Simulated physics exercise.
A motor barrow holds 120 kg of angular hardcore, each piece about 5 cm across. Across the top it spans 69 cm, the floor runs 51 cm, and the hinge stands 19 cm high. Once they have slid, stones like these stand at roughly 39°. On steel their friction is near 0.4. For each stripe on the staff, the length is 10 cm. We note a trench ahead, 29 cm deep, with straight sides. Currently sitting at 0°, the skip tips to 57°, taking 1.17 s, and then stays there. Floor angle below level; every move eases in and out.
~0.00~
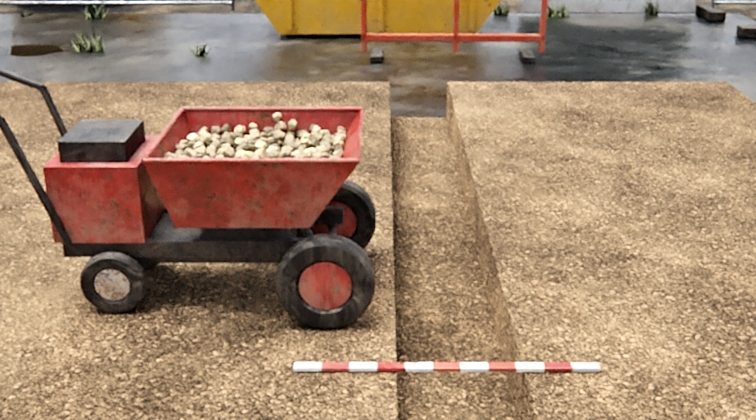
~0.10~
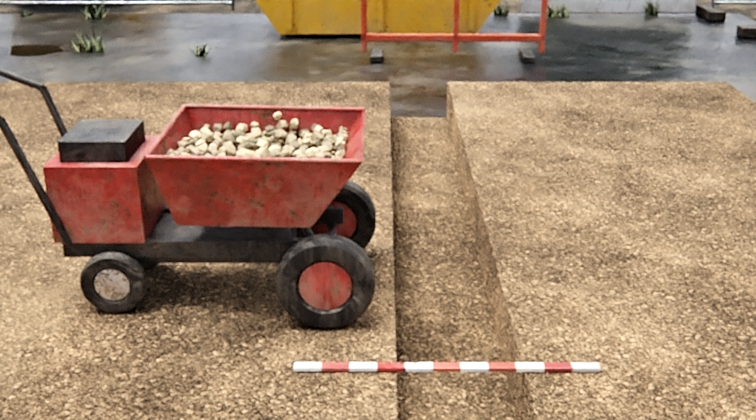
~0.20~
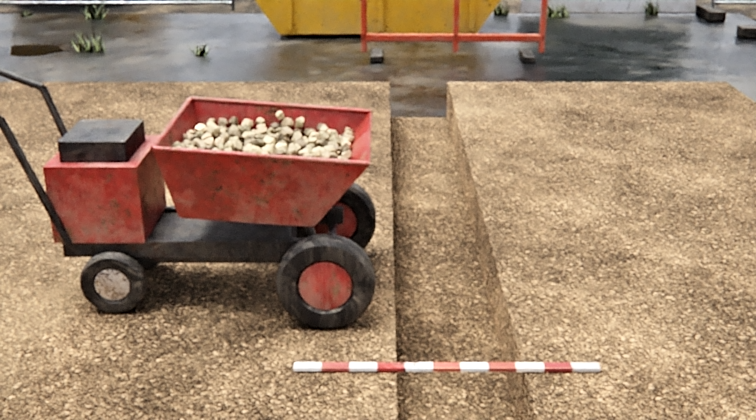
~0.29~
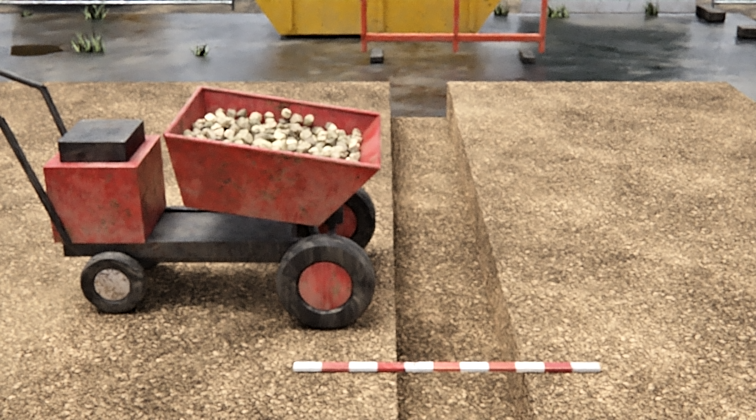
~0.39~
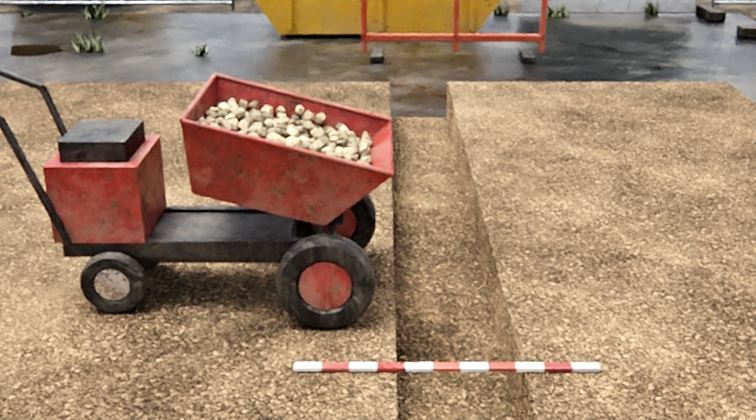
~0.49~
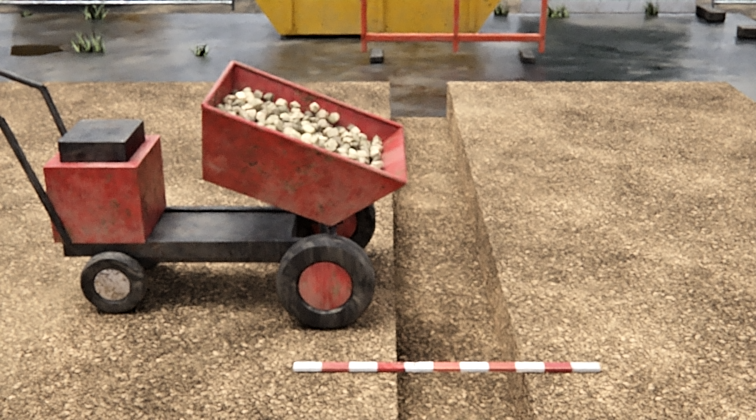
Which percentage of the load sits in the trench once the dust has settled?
Near 10 per cent.
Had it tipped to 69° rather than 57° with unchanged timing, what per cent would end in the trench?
In that case near 50 per cent.
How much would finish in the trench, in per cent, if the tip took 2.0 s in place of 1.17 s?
I'd put it at roughly 5 per cent.
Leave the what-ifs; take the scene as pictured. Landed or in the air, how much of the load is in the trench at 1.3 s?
Around 0 per cent of it.
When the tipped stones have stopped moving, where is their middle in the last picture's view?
Around (484, 349).
After 0.9 s the floor is at 48°; 100 % in the skip; the foremost stones are at (416, 196).
After 1.3 s the floor is at 57°; 100 % in the skip; the foremost stones are at (455, 209).
After 1.6 s the floor is at 57°; 95 % in the skip, 4 % in the trench, 1 % past the trench; the foremost stones are at (519, 282).
After 3.6 s the floor is at 57°; 89 % in the skip, 10 % in the trench, 1 % past the trench; the foremost stones are at (554, 291).
